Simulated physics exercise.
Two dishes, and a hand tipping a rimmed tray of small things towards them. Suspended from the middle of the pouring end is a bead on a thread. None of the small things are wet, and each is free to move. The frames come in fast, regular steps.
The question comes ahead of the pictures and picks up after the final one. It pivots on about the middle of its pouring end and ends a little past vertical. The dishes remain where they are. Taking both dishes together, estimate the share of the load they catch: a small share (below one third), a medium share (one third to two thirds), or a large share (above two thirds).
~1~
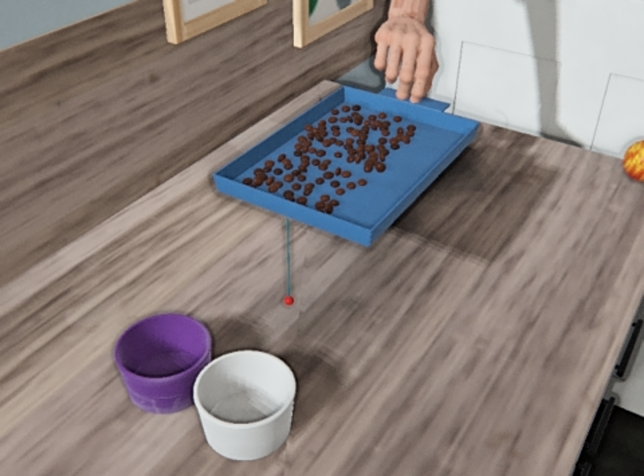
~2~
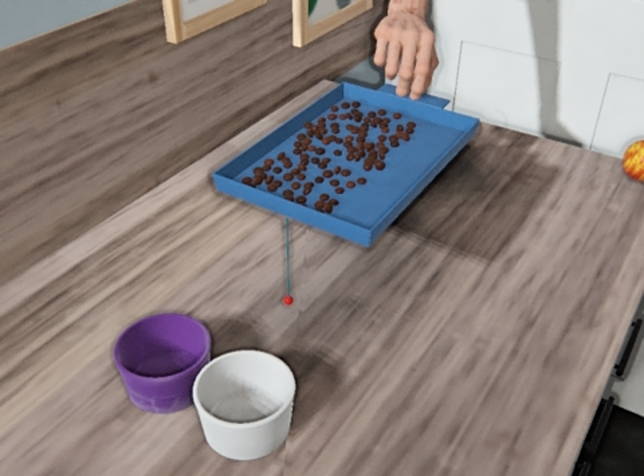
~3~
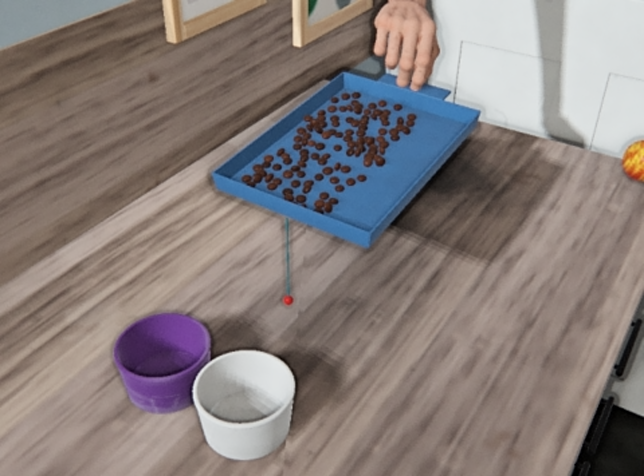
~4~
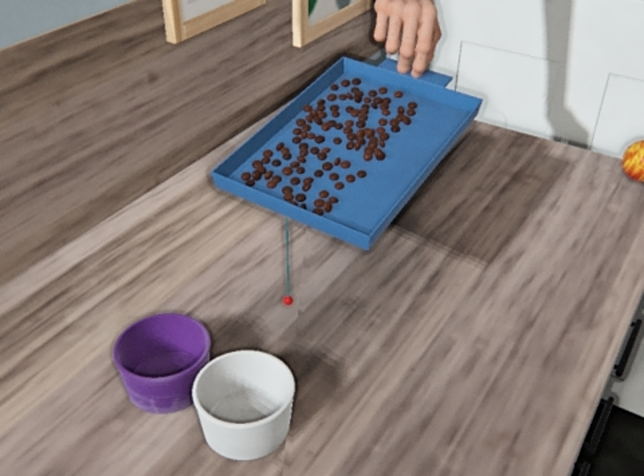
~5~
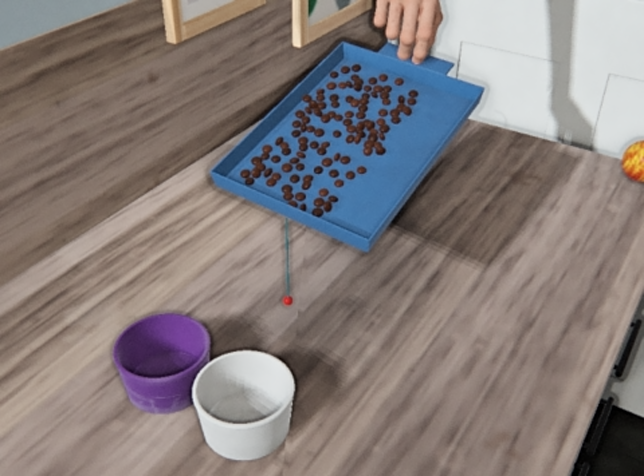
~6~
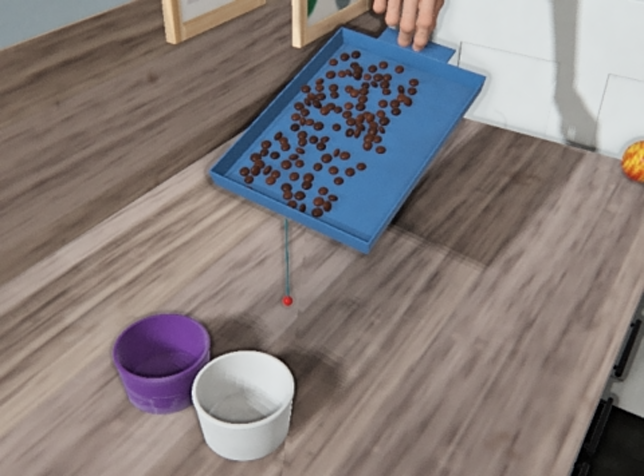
They catch a small share of it.
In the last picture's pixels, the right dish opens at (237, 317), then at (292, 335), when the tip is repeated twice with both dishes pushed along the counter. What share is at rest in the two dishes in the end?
That makes 0 per cent, followed by 40 per cent.
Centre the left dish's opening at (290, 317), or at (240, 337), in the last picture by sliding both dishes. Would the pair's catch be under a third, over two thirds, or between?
For the first try it's one to two thirds, and for the second it's one to two thirds.
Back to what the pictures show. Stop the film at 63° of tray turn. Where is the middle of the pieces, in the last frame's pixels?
Check around (324, 220) in the last picture.
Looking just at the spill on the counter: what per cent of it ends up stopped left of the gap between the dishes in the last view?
That would be roughly 0 per cent.
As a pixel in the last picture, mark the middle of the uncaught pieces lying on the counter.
Roughly at (327, 404).
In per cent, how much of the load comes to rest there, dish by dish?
Left dish around 0 percent; right dish around 0 percent.
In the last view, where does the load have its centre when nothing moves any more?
About (325, 405).
Soon after the last picture, tray tipped steeply; nearly all on the tray; a small part in the air.
A little later, tray tipped past a quarter turn; about two thirds on the tray; a stray few in the right dish; about a third outside both; a stray few in the air.
Later still, tray tipped past a quarter turn; a small part in the right dish; nearly all outside both.
At rest, tray tipped past a quarter turn; a small part in the right dish; none in the left dish; nearly all outside both.
